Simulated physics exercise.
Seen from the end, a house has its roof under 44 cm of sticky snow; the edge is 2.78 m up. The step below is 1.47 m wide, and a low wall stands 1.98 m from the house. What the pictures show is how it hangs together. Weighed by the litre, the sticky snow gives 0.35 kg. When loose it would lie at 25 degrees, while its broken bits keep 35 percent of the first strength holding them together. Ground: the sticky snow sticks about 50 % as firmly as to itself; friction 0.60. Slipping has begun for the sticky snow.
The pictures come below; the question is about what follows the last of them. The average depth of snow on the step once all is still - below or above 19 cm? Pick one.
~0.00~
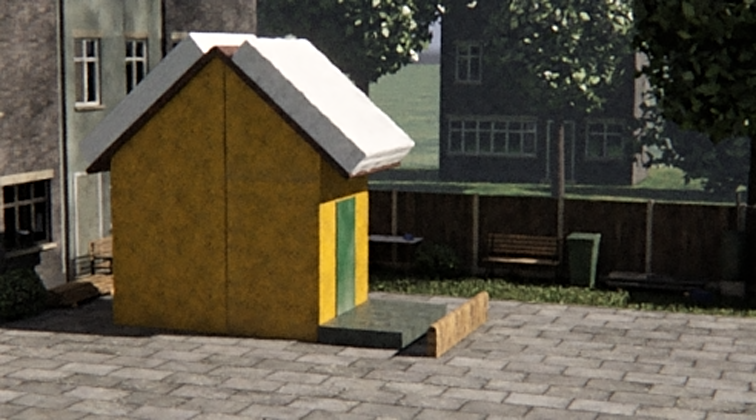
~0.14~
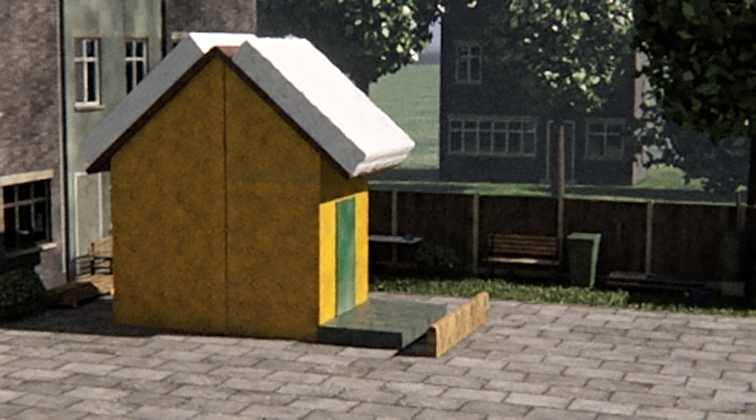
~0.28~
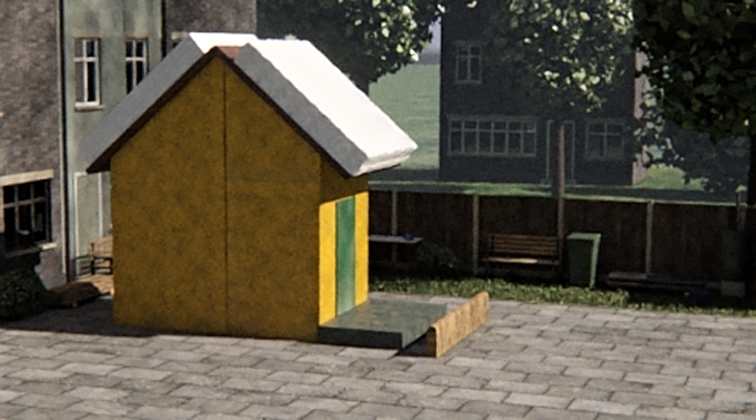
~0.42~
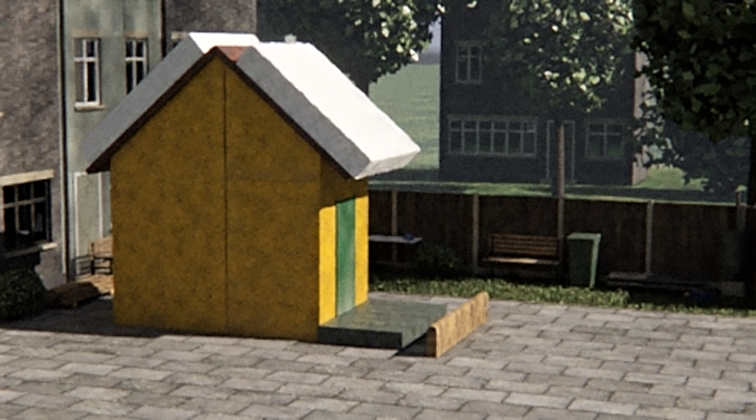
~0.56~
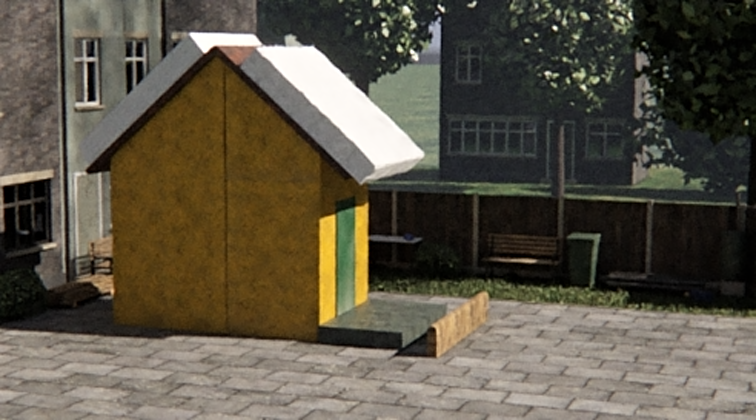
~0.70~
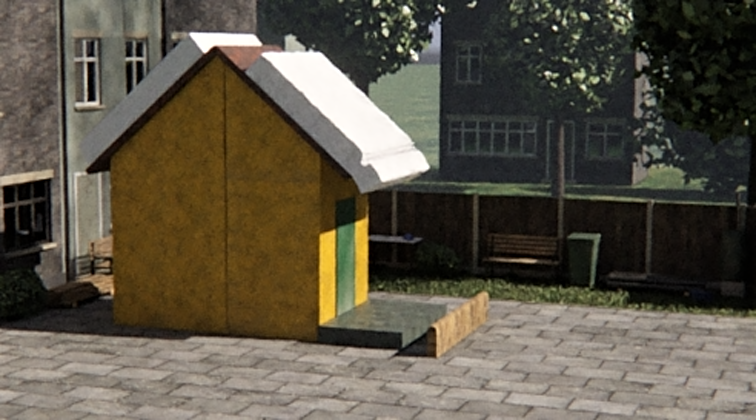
Above.
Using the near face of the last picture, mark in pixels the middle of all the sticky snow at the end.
It sits close to (437, 332) in the last view.
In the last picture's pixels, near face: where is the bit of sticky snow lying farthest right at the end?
Near (563, 363).
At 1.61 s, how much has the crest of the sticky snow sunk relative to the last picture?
Roughly 1.1 m.
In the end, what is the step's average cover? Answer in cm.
Roughly 25 centimetres, I'd say.
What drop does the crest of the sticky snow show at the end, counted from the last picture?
The top ends up roughly 3.9 m below where it was in the last picture.
By 1.12 s, 84 % of the snow is still up on the roof and 16 % is falling or down.
By 1.61 s, 48 % of the snow is still up on the roof and 52 % is falling or down.
By 2.11 s, none of the snow is still up on the roof and all is falling or down.
By 2.60 s, none of the snow is still up on the roof and all is falling or down.
By 3.40 s, at the end, none of the snow is still up on the roof and the snow on the step is 25 cm deep on average.
